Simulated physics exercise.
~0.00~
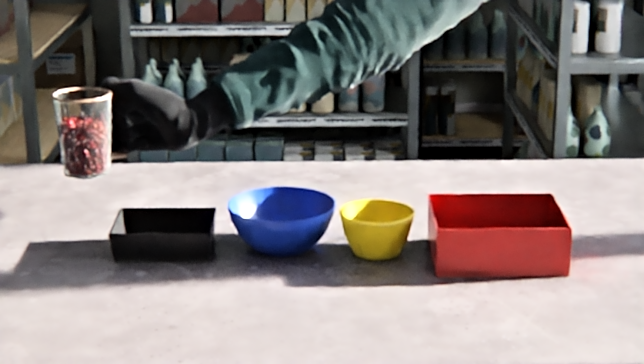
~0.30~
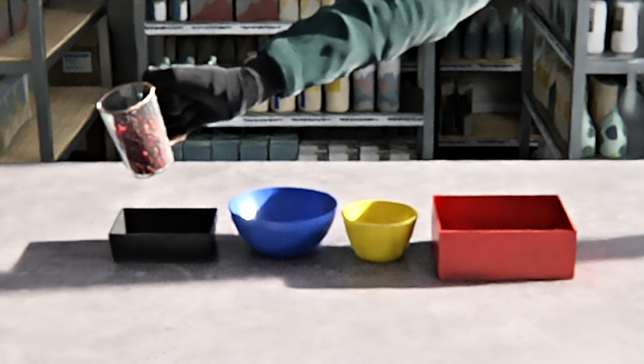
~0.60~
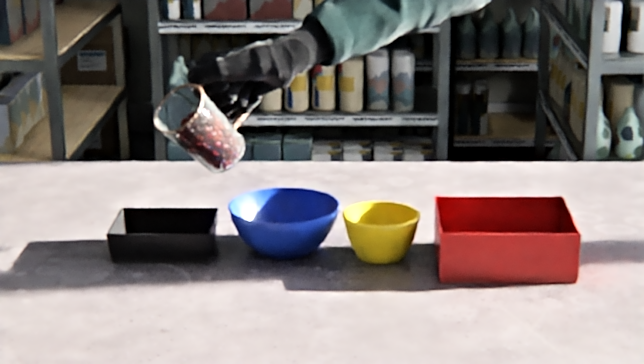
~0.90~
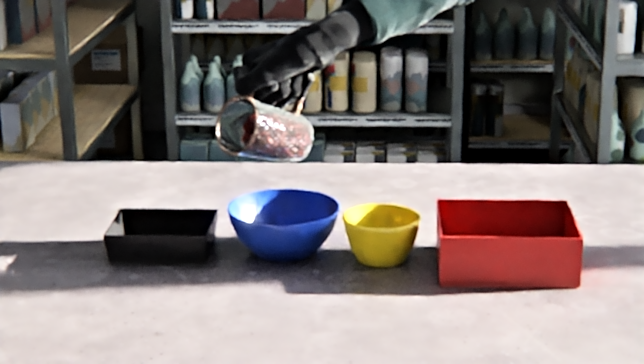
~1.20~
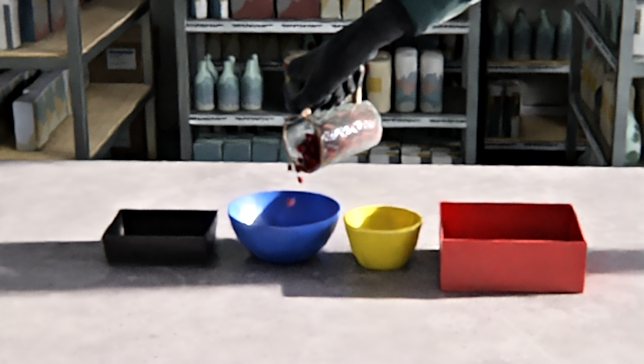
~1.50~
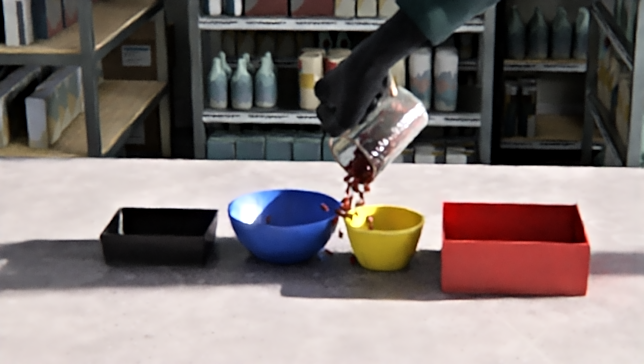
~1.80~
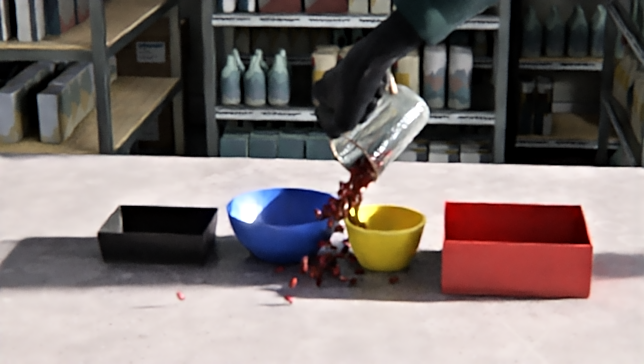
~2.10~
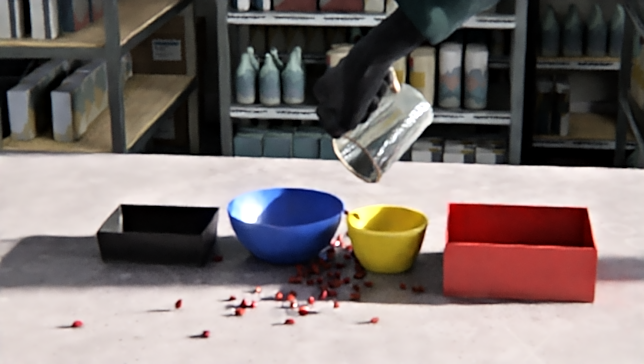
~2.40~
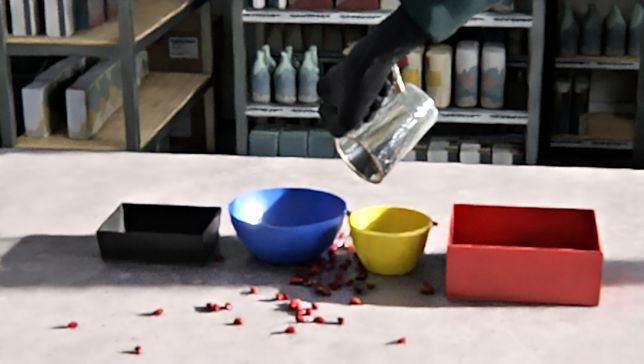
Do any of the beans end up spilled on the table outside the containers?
Yes, a good number of the red beans end up scattered on the table in front of the blue and yellow bowls.
